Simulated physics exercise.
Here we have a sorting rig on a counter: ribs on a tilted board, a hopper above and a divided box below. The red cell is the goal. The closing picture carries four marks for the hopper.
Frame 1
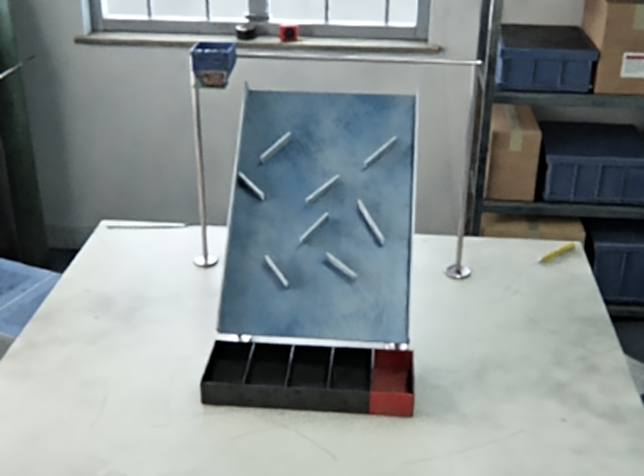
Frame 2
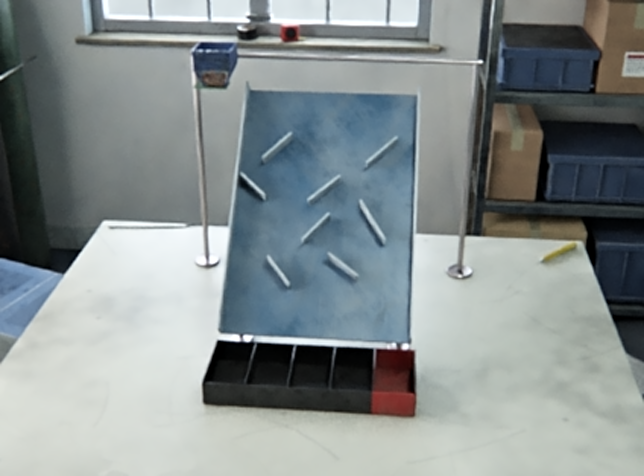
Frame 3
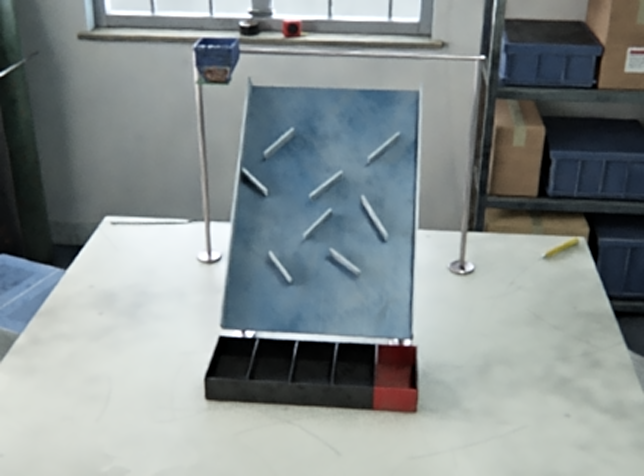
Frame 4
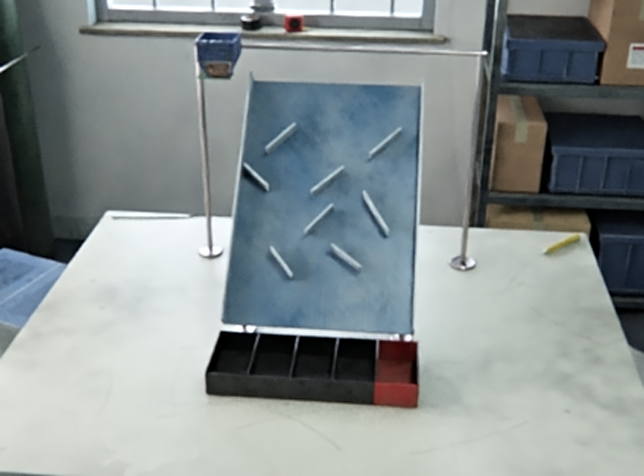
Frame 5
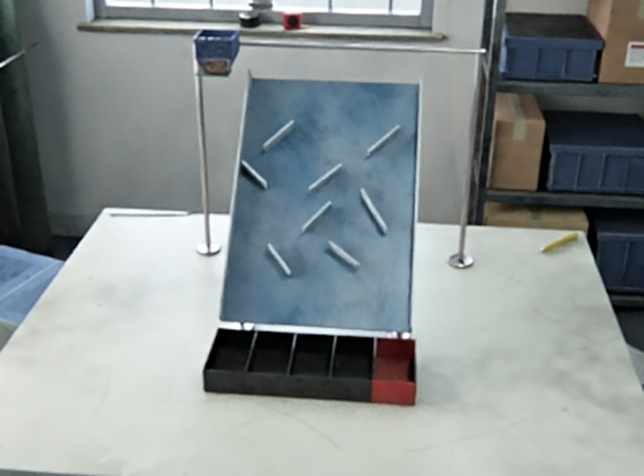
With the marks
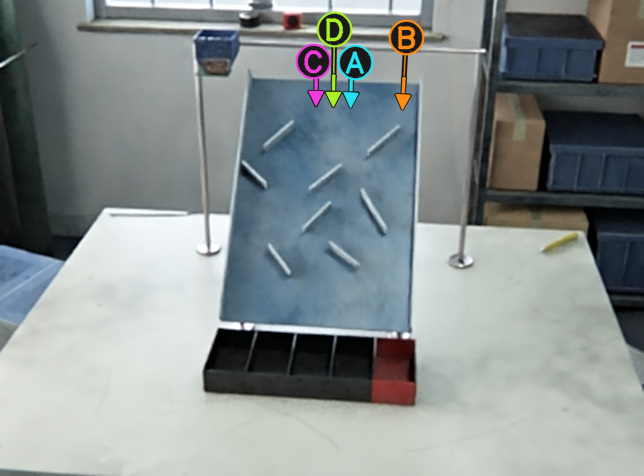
Tilted blue board with pale angled ribs standing still above a black and red divided box, the view shifting very slightly.
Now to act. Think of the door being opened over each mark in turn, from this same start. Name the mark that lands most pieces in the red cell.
Choose B.
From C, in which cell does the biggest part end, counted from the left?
The third from the left.
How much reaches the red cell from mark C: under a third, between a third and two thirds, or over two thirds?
It is under a third.
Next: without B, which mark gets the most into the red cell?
A.
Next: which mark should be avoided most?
That would be C.
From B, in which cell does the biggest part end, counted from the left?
The fifth from the left.
On the marked copy, mark A meets the board at (350, 102); mark B meets the board at (402, 103); mark C meets the board at (316, 100); mark D meets the board at (333, 101).
With A, roughly half in the red cell, roughly half in other cells.
With B, the larger part in the red cell, roughly a quarter in other cells, just a few outside the box.
With C, just a few in the red cell, almost all in other cells.
With D, roughly a quarter in the red cell, the larger part in other cells.
